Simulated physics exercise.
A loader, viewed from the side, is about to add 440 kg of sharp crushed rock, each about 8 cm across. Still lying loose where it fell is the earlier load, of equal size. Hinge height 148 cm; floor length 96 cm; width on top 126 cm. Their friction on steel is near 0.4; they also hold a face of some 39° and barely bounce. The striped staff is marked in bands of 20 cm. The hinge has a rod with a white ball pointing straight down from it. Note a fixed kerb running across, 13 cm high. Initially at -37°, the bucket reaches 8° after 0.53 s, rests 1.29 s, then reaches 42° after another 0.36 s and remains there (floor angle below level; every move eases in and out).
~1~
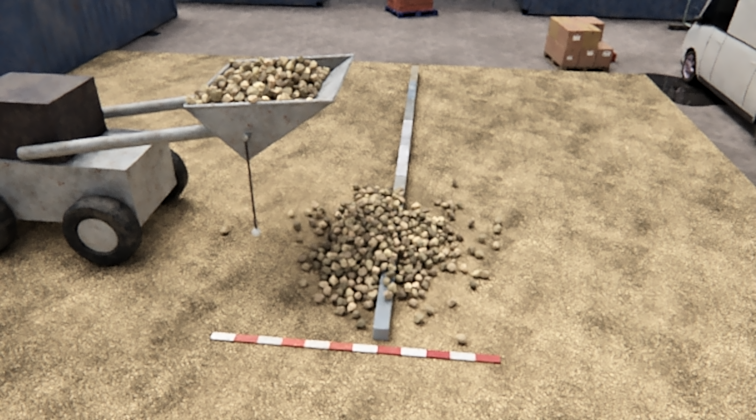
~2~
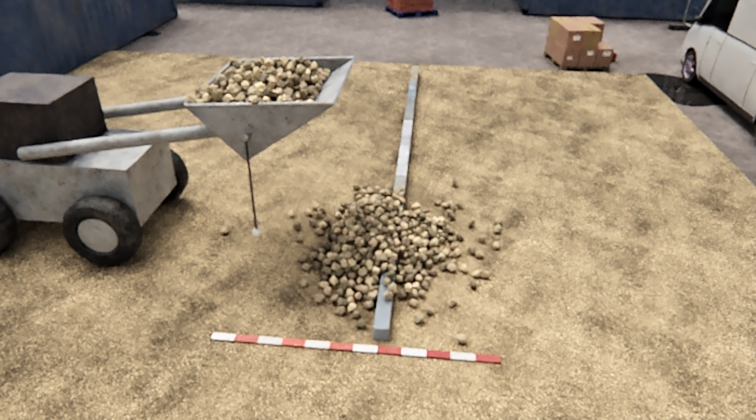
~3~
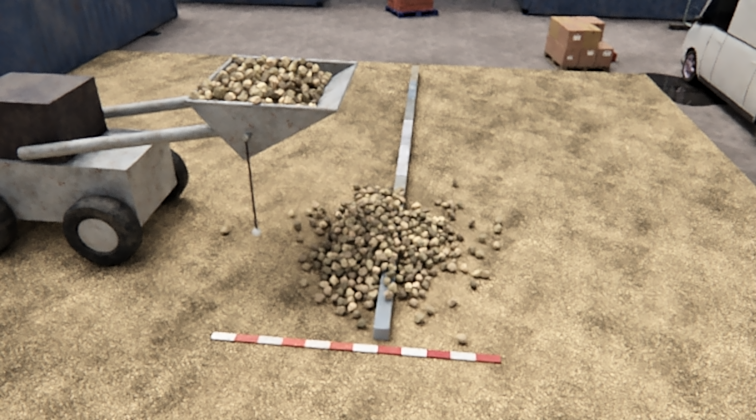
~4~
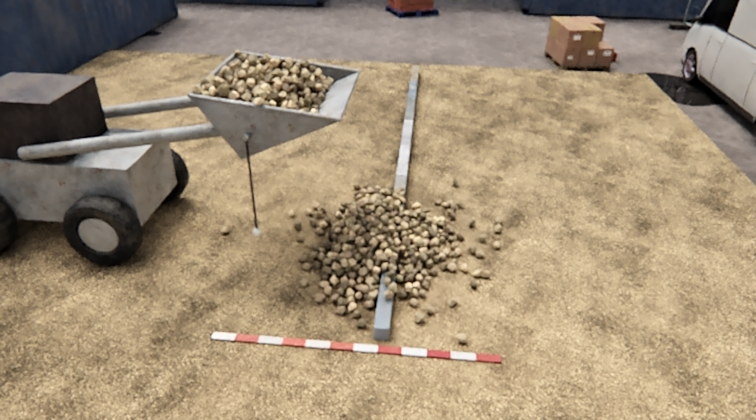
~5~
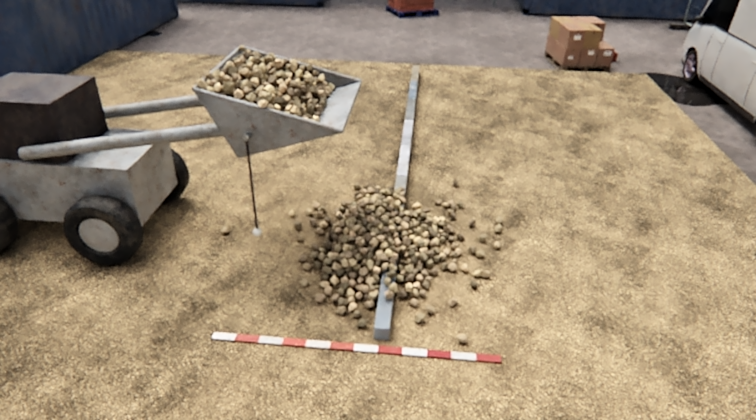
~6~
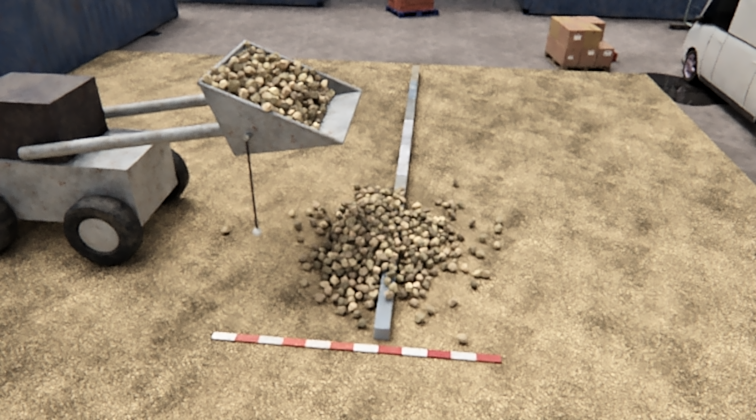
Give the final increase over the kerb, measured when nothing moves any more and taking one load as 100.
Close to 20 parts in a hundred.
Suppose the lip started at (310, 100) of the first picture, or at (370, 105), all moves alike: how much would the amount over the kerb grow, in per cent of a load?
The first would add some 5 per cent and the second some 65 per cent.
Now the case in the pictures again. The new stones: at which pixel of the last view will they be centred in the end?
Middle: Approx. (359, 229) px.
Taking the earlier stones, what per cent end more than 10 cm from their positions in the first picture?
Roughly 5 % of them.
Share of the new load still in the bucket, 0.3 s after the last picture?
Roughly 100 per cent remains inside.
Then, 0.1 s after the last picture the floor is at 1°; in per cent of one load, 100 in the bucket, 77 on this side of the kerb, 23 over the kerb; the foremost stones are at (487, 244).
Then, 0.3 s after the last picture the floor is at 8°; in per cent of one load, 100 in the bucket, 77 on this side of the kerb, 23 over the kerb; the foremost stones are at (487, 244).
Then, 2.3 s after the last picture the floor is at 42°; in per cent of one load, 30 in the bucket, 146 on this side of the kerb, 25 over the kerb; the foremost stones are at (487, 244).
Then, 5.1 s after the last picture the floor is at 42°; in per cent of one load, 0 in the bucket, 157 on this side of the kerb, 43 over the kerb; the foremost stones are at (489, 243). Net gain over the kerb, 20.
